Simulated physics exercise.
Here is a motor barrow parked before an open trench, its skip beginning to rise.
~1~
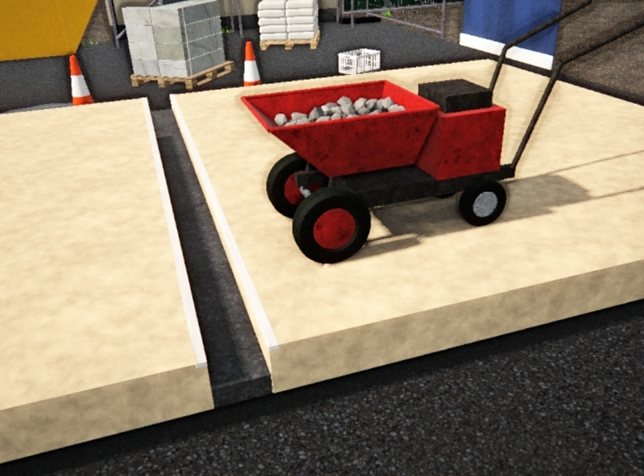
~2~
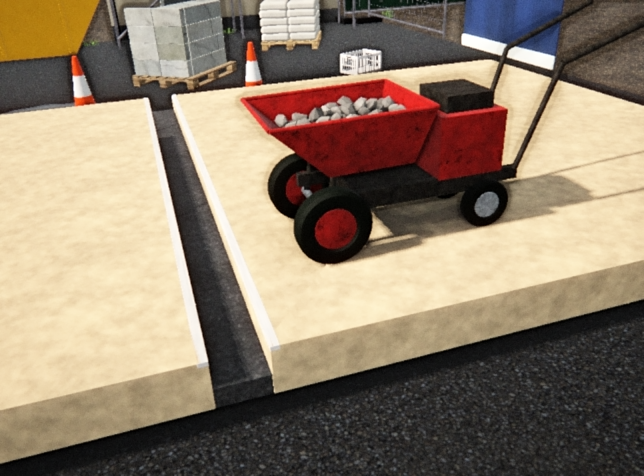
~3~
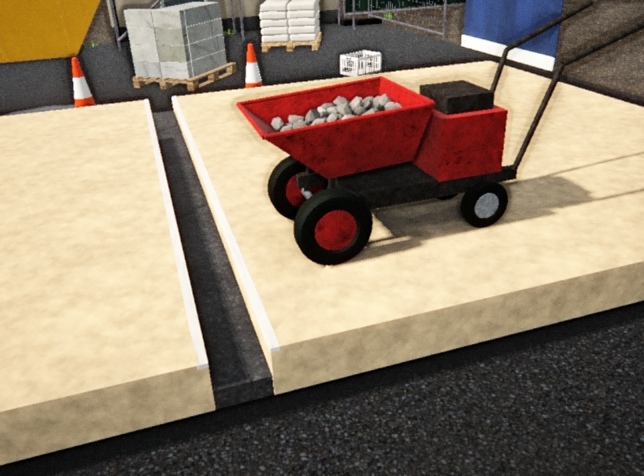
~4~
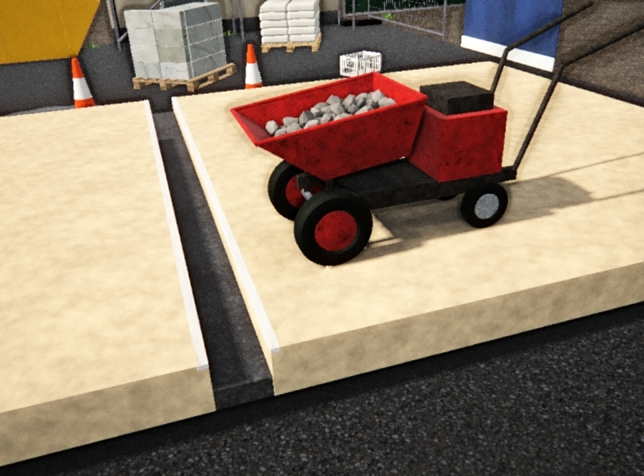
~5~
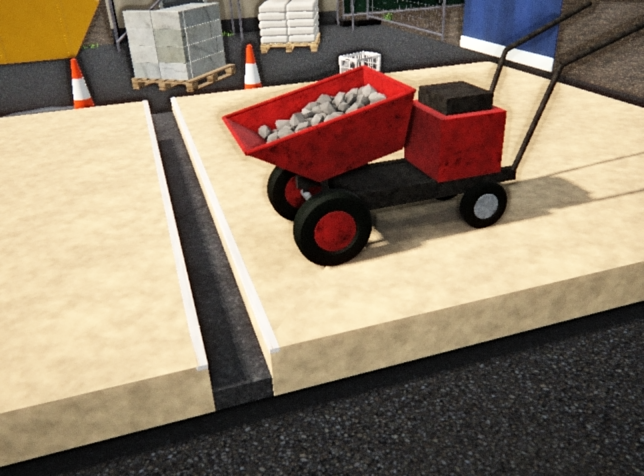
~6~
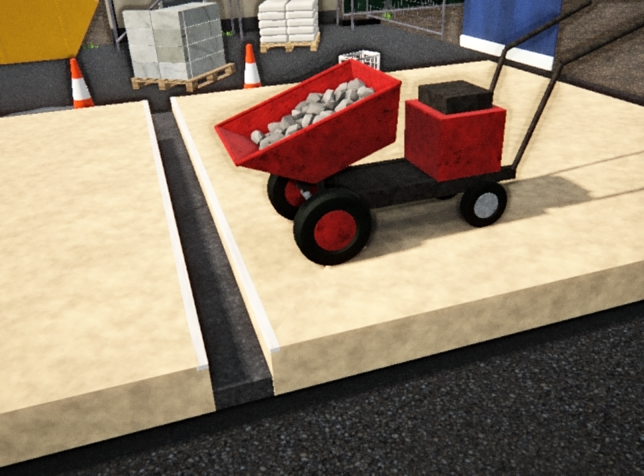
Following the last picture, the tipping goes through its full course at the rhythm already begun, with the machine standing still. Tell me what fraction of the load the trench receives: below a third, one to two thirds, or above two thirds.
The amount that reaches the trench will sit in the middle band of a third to two thirds.
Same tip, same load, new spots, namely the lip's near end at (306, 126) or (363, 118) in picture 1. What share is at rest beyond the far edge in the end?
Try 1 about 0 %, try 2 about 0 %.
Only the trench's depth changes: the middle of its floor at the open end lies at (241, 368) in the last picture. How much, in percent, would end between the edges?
Close to 30 per cent.
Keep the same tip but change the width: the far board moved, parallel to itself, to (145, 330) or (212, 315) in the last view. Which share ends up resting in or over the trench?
First try: About 100 %; second try: About 10 %.
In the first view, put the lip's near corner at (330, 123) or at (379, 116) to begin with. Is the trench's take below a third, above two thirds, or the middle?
First: Between a third and two thirds. Second: Below one third.
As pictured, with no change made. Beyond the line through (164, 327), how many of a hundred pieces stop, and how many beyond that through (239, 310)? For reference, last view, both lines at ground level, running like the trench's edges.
Close to 20 and 80 per cent respectively.
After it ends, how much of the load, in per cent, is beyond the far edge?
30 percent.
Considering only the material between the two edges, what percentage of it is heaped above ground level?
Estimate: Near 20 per cent.
Soon, skip tipped steeply; all in the skip.
A while on, skip tipped steeply; most in the skip; a small part in or heaped over the trench; a small part beyond it.
Towards the end, skip tipped right over; about a quarter in the skip; about half in or heaped over the trench; about a third beyond it.
Finally, skip tipped right over; a small part in the skip; about half in or heaped over the trench; about a third beyond it.
